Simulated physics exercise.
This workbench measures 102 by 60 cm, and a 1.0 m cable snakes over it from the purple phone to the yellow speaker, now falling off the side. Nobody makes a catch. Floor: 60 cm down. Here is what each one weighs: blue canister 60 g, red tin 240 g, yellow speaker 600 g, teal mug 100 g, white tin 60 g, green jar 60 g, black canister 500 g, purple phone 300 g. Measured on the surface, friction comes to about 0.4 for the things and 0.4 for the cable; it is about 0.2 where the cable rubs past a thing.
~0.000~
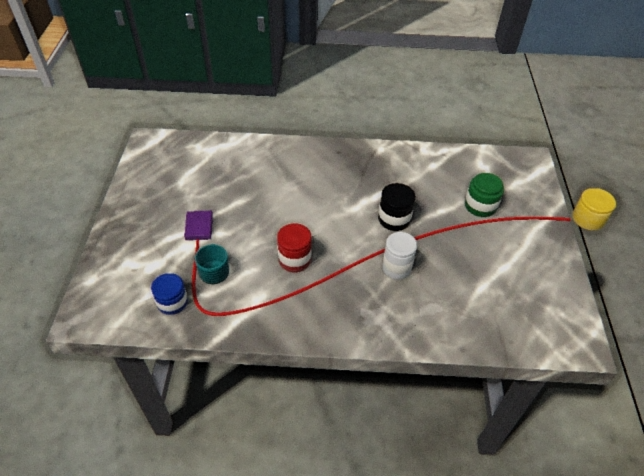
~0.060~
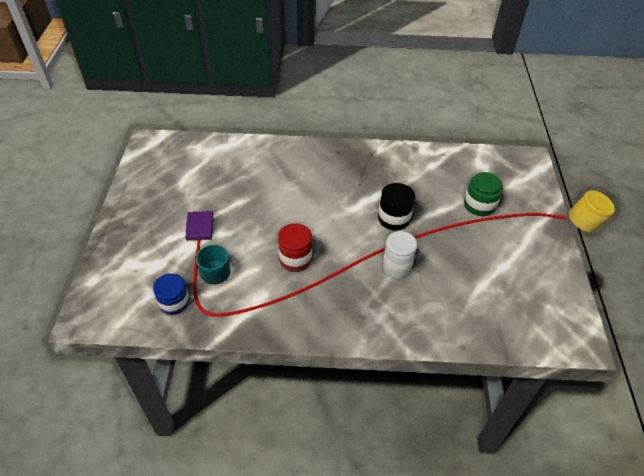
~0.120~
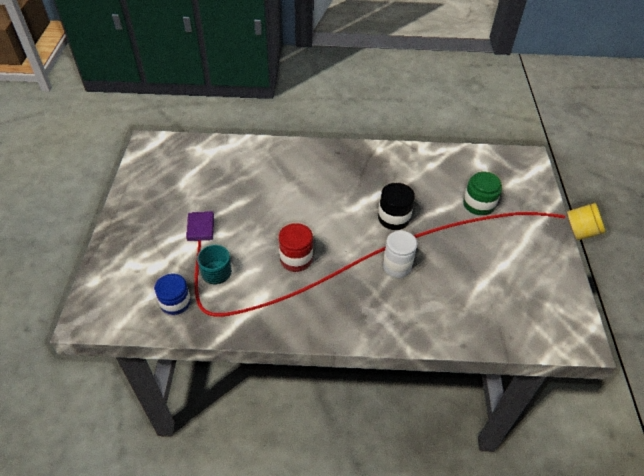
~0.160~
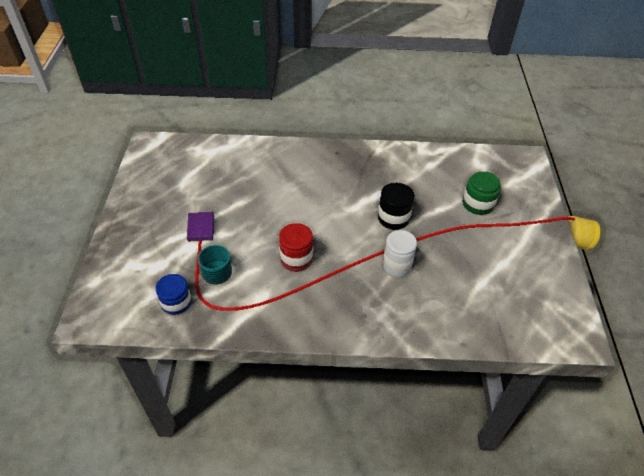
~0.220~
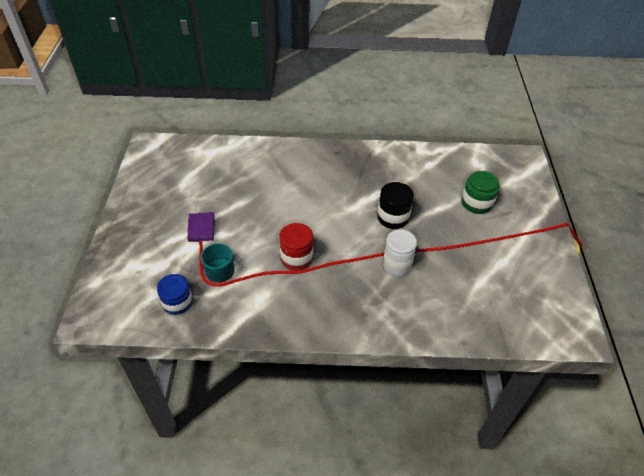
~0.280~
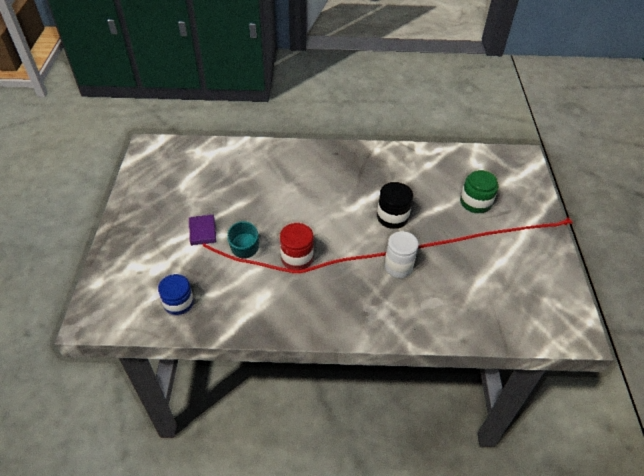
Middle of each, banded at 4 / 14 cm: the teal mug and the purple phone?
Result: The teal mug will make a big move; the purple phone will make a big move.
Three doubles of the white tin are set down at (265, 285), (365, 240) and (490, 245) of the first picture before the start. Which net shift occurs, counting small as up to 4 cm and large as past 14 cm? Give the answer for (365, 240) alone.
There it moves only a bit.
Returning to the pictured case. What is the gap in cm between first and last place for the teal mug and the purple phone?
Final offset from start: Teal mug = 35 cm, purple phone = 40 cm.
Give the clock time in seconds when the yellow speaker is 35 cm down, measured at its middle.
It happens at 0.44 seconds on the clock.
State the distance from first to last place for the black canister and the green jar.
Final offset from start: Black canister = 0 cm, green jar = 0 cm.
By 0.5 s, the cable's tail end at (294, 249); teal mug 33 cm off its start, purple phone 18 cm off its start, yellow speaker over the edge.
By 0.7 s, the cable's tail end at (389, 276); purple phone 38 cm off its start, teal mug 37 cm off its start, yellow speaker over the edge.
By 1.0 s, the cable's tail end at (400, 276); purple phone 40 cm off its start at (386, 262), teal mug 37 cm off its start at (325, 154), yellow speaker over the edge.
By 1.2 s, the cable's tail end at (400, 276); purple phone 40 cm off its start, teal mug 37 cm off its start, white tin on its side, 16 cm off its start.
By 2.4 s, the cable's tail end at (400, 276); purple phone 40 cm off its start at (386, 262), teal mug 37 cm off its start at (325, 154), white tin on its side, 17 cm off its start at (481, 277), yellow speaker over the edge.
